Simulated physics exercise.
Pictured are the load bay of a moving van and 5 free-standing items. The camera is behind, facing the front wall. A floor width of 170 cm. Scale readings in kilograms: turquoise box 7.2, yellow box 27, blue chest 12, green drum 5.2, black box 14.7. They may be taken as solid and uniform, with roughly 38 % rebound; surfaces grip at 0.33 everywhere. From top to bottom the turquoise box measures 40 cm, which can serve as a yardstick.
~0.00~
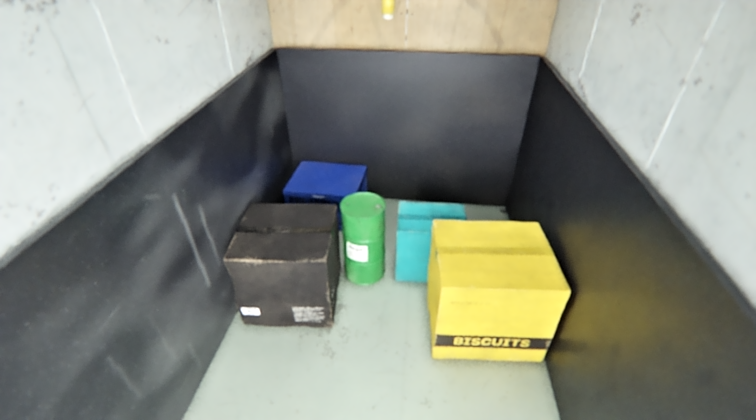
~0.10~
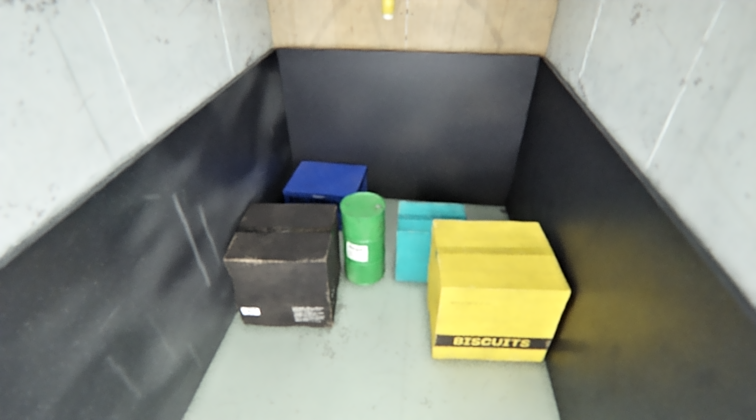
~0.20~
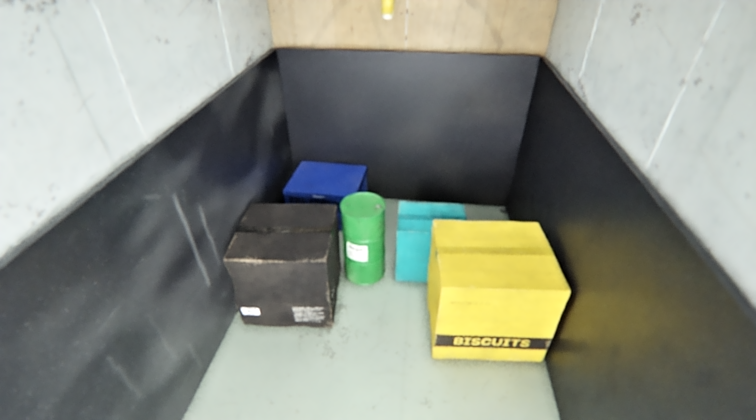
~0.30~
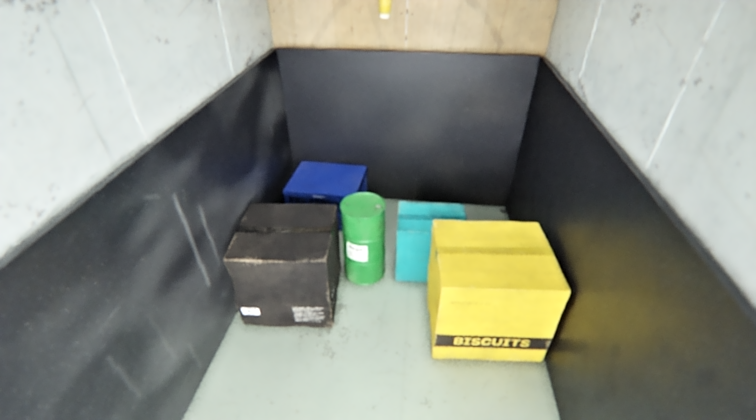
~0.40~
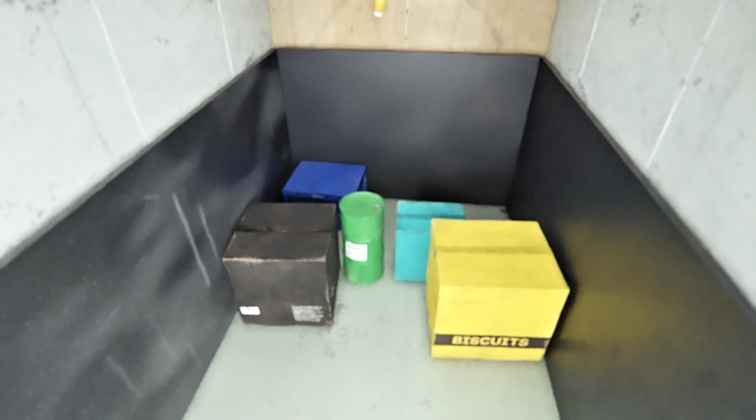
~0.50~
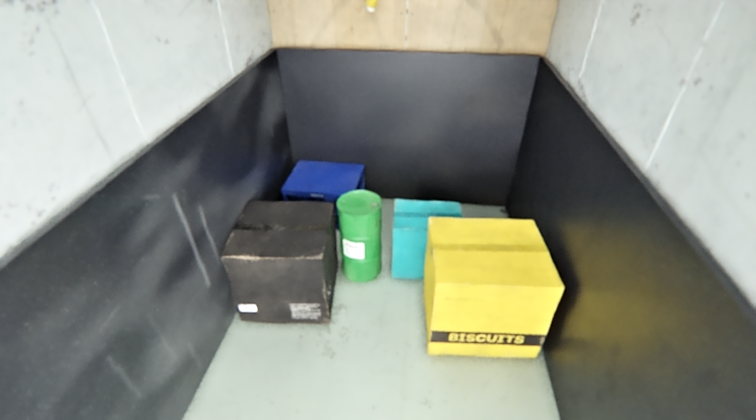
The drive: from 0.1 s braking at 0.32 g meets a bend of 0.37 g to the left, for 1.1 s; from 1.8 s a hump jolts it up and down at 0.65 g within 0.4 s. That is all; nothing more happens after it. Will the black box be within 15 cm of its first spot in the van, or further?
Lab note: Black box not displaced.
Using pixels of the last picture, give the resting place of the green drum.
In the last view, its centre sits near (335, 212).
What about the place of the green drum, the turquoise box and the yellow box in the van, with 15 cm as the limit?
Here is how it goes: The green drum moves off; next, the turquoise box moves off; last, the yellow box moves off.
Around 0.80 s, force 0.32 g forwards, 0.37 g left; black box shifted 6 cm near (287, 257); yellow box shifted 19 cm; turquoise box shifted 19 cm.
Around 1.10 s, force 0.13 g forwards, 0.15 g left; black box shifted 7 cm near (287, 257); yellow box shifted 49 cm; turquoise box shifted 41 cm.
Finally (2.8 s), not toppled but over 15 cm from the start, turquoise box, yellow box and green drum; the other 2 still in place (within 15 cm). In the last view, black box near (287, 257).
